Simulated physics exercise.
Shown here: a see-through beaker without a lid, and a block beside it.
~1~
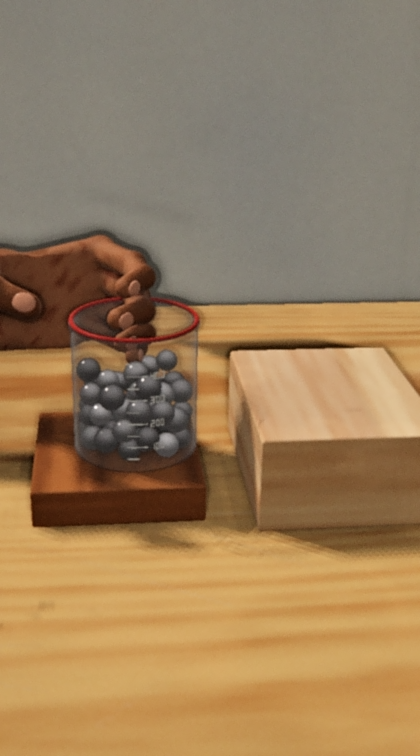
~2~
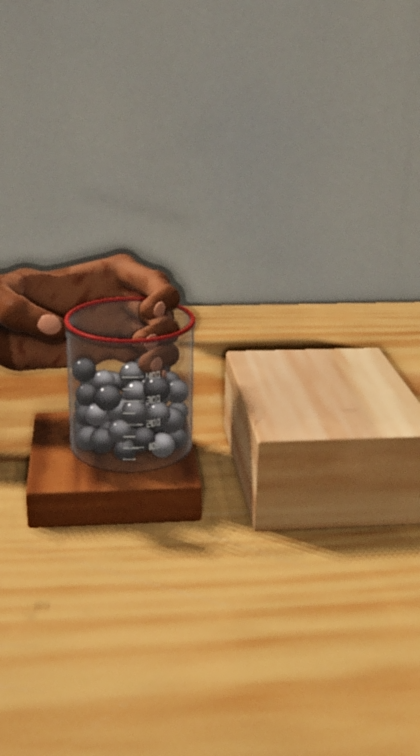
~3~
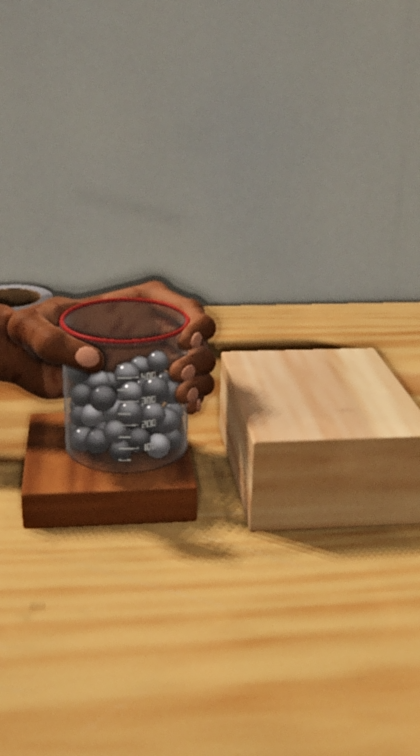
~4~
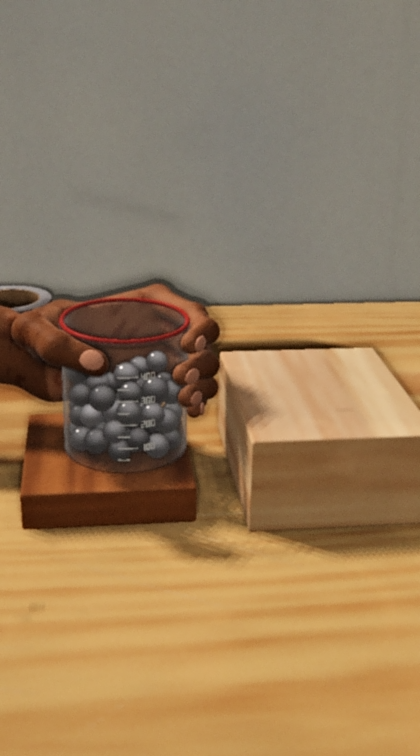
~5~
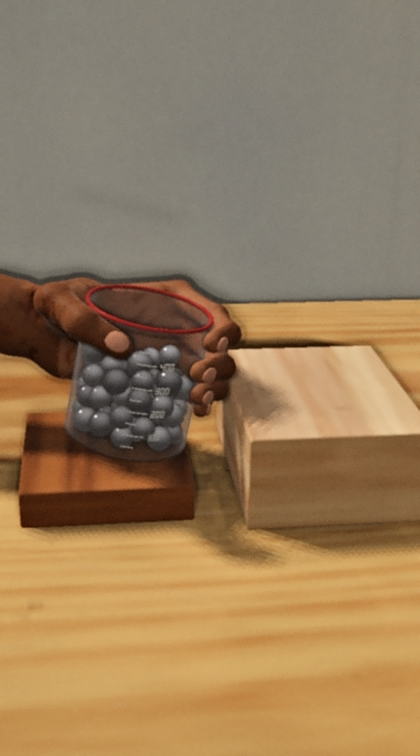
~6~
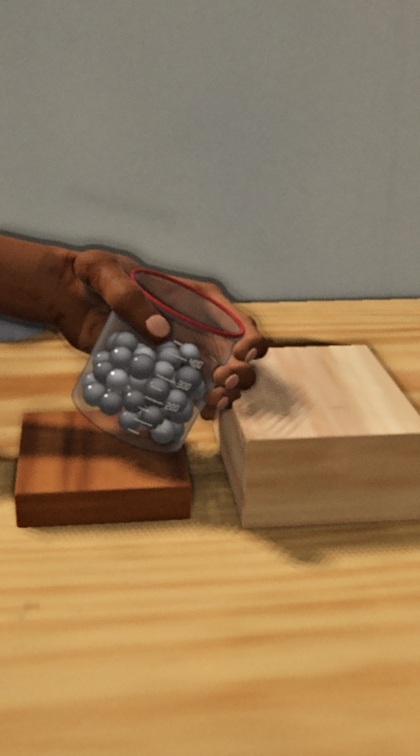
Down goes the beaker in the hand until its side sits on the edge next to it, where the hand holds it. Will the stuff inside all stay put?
My guess is it ends up with nothing lost.
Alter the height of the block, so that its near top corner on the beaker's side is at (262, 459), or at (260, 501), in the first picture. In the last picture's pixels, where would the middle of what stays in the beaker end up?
The middle would end roughly at (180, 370) the first time, then roughly at (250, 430).
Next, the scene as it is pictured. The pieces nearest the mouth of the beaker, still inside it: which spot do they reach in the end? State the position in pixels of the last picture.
They come to rest at roughly (212, 374).
Then, 0.11 s later than the last frame, the beaker leans 34°; everything is still inside.
Then, 0.24 s later than the last frame, the beaker rests on the block at 39°; everything is still inside.
When it is over, the beaker rests on the block at 39°; everything is still inside.
